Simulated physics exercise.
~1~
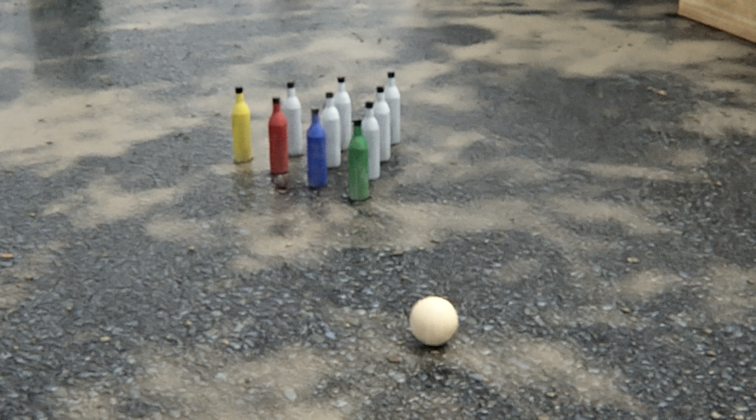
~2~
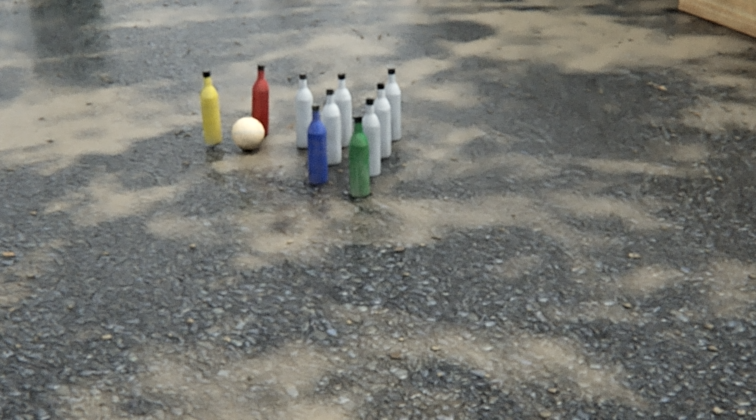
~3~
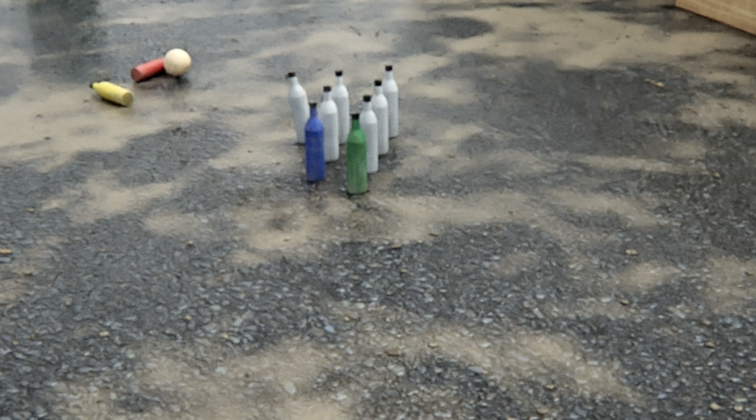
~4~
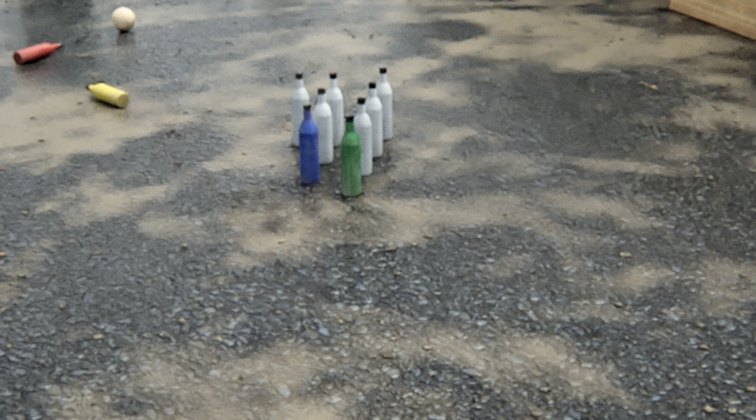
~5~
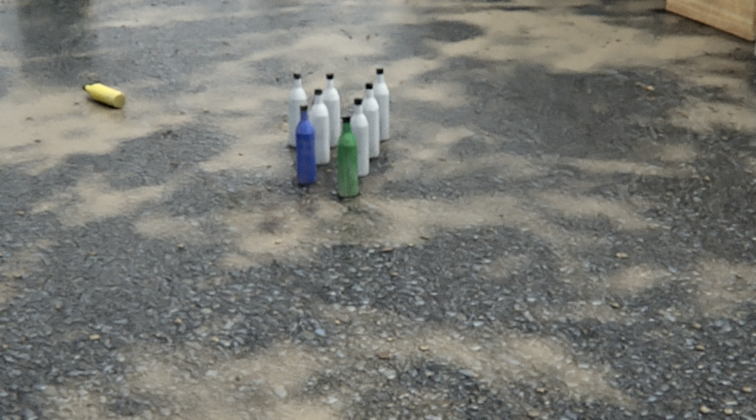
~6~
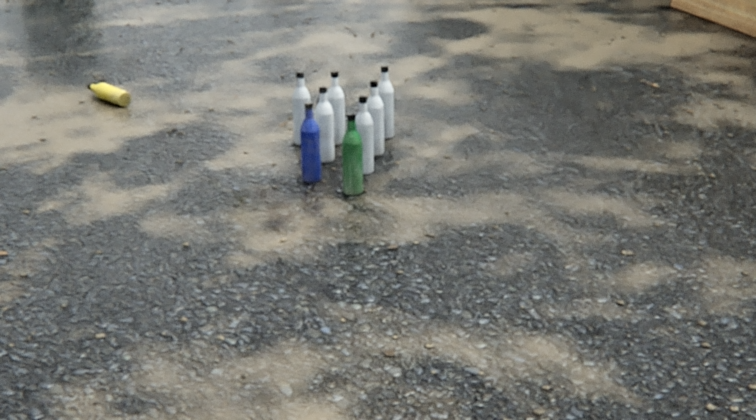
The footage shows a pale ball rolling up wet, patchy pavement into a cluster of capped bottles, knocking over the red and yellow ones at the left. The ball and red bottle leave view, while the yellow one lies at upper left and the blue, green and white bottles stay standing.
